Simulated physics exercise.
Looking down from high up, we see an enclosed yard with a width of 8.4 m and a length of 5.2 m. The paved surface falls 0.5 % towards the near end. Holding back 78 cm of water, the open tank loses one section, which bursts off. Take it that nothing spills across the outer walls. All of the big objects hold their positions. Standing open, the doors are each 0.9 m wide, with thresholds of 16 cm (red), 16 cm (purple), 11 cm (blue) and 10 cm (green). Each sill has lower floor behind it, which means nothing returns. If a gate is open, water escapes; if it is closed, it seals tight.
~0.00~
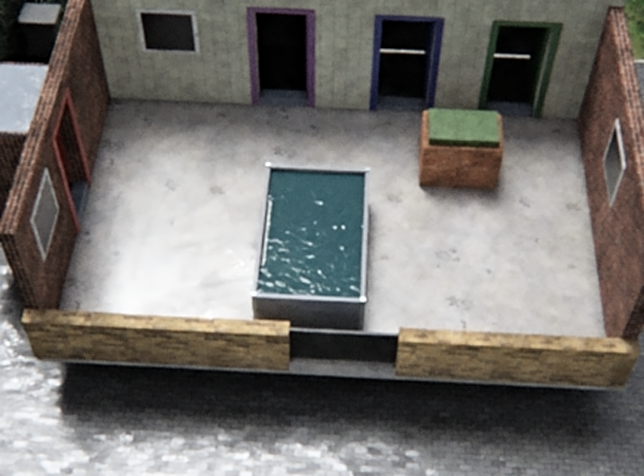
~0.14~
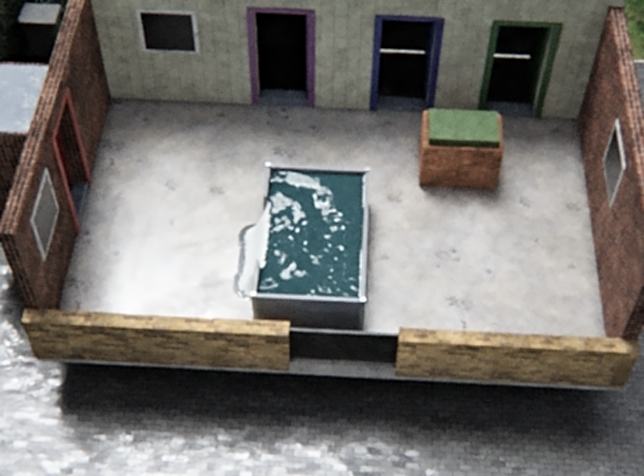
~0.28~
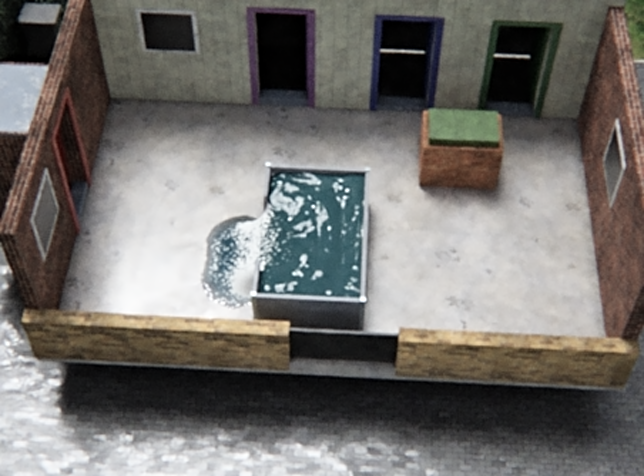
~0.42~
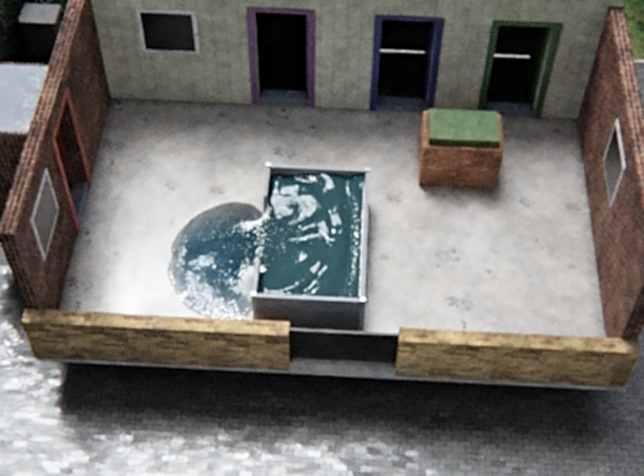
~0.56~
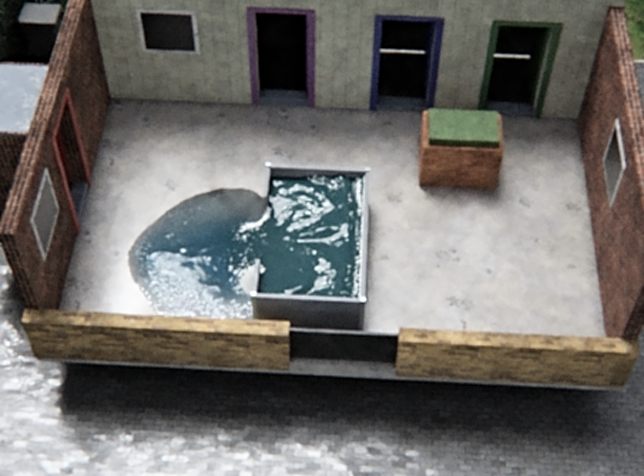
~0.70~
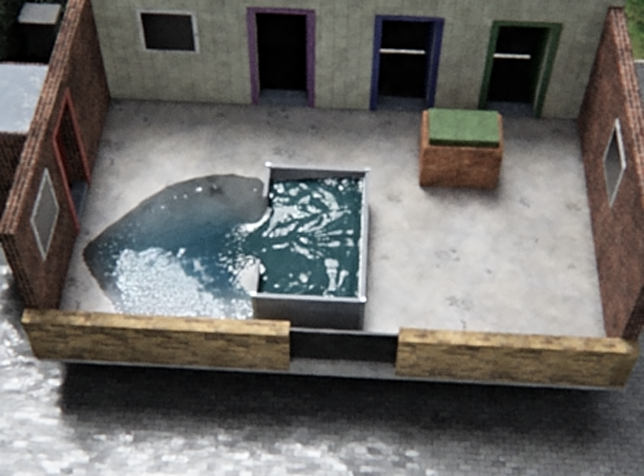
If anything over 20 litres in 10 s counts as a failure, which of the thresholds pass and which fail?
The red door fails. The purple door passes. The blue door passes. The green door passes.
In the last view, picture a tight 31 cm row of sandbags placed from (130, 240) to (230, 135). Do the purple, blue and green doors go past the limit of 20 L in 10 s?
At the purple door the limit is not reached, at the blue door it is not reached, and at the green door it is not reached.
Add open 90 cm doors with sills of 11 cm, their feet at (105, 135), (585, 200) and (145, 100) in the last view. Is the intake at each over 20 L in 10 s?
Per doorway, in order: Sufficient / insufficient / sufficient.
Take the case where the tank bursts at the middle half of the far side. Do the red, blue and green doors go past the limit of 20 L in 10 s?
Against that limit: Red not over, blue above, green under.
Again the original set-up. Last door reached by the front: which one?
Door: Green.
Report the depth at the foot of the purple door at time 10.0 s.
It averages close to 7.0 centimetres.
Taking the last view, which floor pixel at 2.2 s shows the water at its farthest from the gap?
That would be close to (111, 101).
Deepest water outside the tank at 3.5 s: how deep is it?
I'd put it at close to 28 cm.
After 1.4 s water covers 30 % of the floor and is deepest (54 cm) near (53, 336); red door 32 cm at the sill, 20 L in, purple door not reached, blue door not reached, green door not reached.
After 2.2 s water covers 30 % of the floor and is deepest (40 cm) near (53, 336); red door 29 cm at the sill, 83 L in, purple door not reached, blue door not reached, green door not reached.
After 3.5 s water covers 40 % of the floor and is deepest (28 cm) near (107, 116); red door 23 cm at the sill, 130 L in, purple door 3 cm at the sill, 0 L in, blue door not reached, green door not reached.
After 6.0 s water covers 70 % of the floor and is deepest (20 cm) near (100, 145); red door 14 cm at the sill, 151 L in, purple door 8 cm at the sill, 0 L in, blue door 4 cm at the sill, 0 L in, green door 3 cm at the sill, 0 L in.
After 10.0 s water covers 95 % of the floor and is deepest (14 cm) near (575, 363); red door 10 cm at the sill, 151 L in, purple door 7 cm at the sill, 0 L in, blue door 7 cm at the sill, 1 L in, green door 4 cm at the sill, 0 L in.
